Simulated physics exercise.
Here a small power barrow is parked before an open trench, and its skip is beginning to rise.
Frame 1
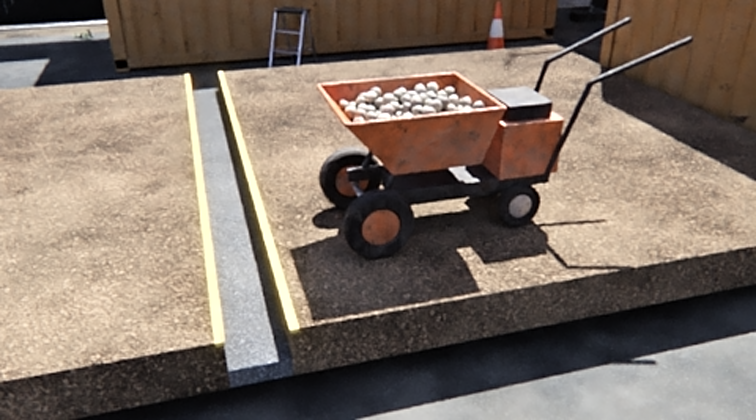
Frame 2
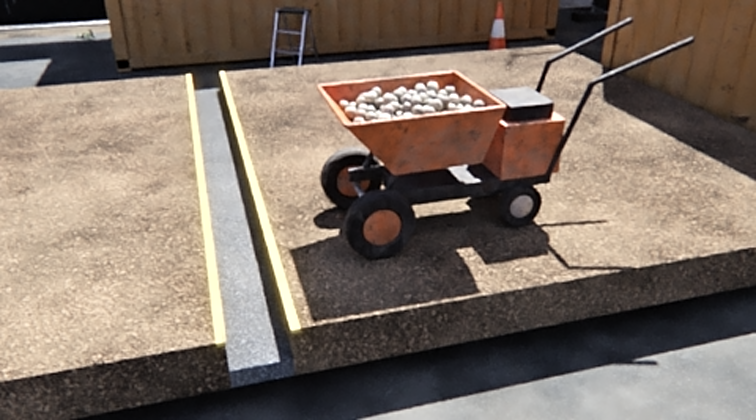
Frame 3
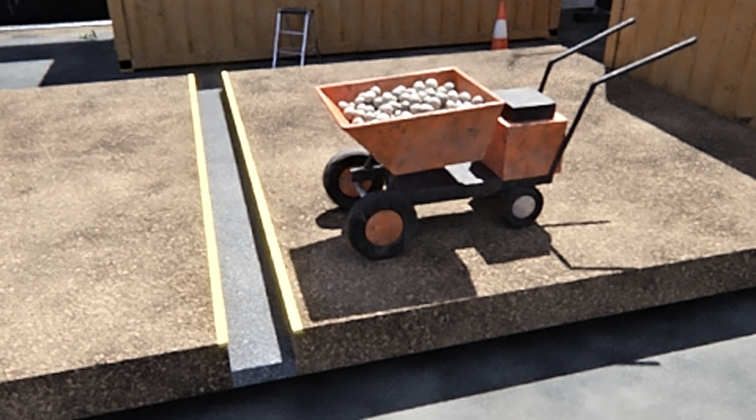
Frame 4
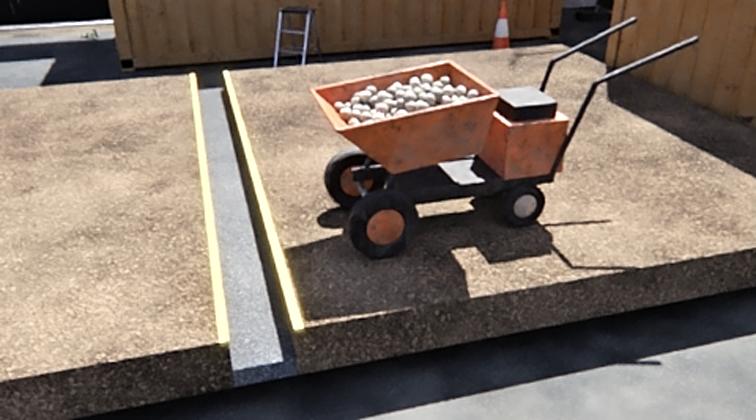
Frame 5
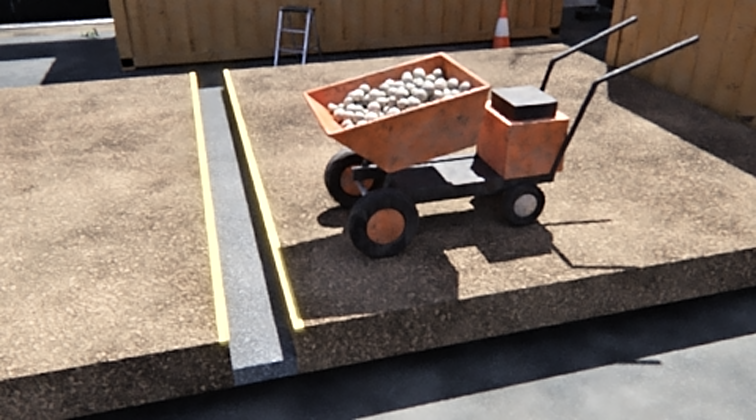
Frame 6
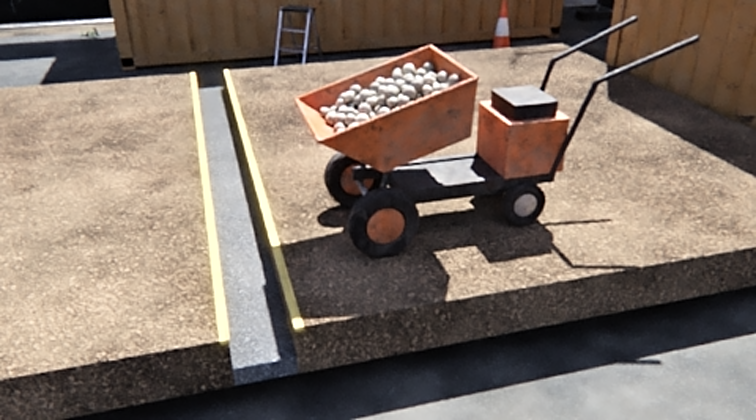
Orange skip of a parked power barrow, loaded with pale pebbles, sitting level, then tilting gradually leftward beside a narrow trench.
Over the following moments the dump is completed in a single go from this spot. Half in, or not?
Bigger portion.
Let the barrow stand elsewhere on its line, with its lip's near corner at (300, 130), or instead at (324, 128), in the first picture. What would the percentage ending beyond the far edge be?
First position: Some 80 percent; second position: Some 50 percent.
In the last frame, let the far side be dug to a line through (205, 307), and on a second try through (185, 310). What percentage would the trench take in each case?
The first case gives around 90 percent, and the second around 100 percent.
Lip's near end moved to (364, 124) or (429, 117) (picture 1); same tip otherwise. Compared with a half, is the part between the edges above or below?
From the first position beyond one half lands between the edges, from the second short of one half.
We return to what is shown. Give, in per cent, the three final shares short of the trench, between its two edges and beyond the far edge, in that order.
I get 0 % short, 70 % between and 20 % beyond.
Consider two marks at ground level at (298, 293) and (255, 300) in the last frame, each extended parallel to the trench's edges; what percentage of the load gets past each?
Close to 90 and 60 per cent respectively.
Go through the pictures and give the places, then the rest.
The first picture shows lip of the skip at (347, 125), level; top of the load at (426, 112), river pebbles; first edge of the trench at (285, 295); far edge at (215, 307), the trench under half as wide as the skip, and about half as deep as wide.
The second picture shows lip of the skip at (346, 126), level; top of the load at (428, 103).
The third picture shows lip of the skip at (344, 129), tipped barely; top of the load at (427, 102).
The fourth picture shows lip of the skip at (338, 131), tipped a little; top of the load at (431, 101).
The fifth picture shows lip of the skip at (329, 135), tipped a little; top of the load at (430, 91).
The sixth picture shows lip of the skip at (319, 142), tipped clearly; top of the load at (426, 95); first edge of the trench at (290, 293); far edge at (220, 305).
Soon, skip tipped steeply; all in the skip.
A while on, skip tipped right over; about two thirds in the skip; about a quarter in or heaped over the trench; a stray few beyond it; a stray few falling.
Towards the end, skip tipped right over; a small part in the skip; about two thirds in or heaped over the trench; about a quarter beyond it.
Finally, skip tipped right over; a small part in the skip; about two thirds in or heaped over the trench; about a quarter beyond it.
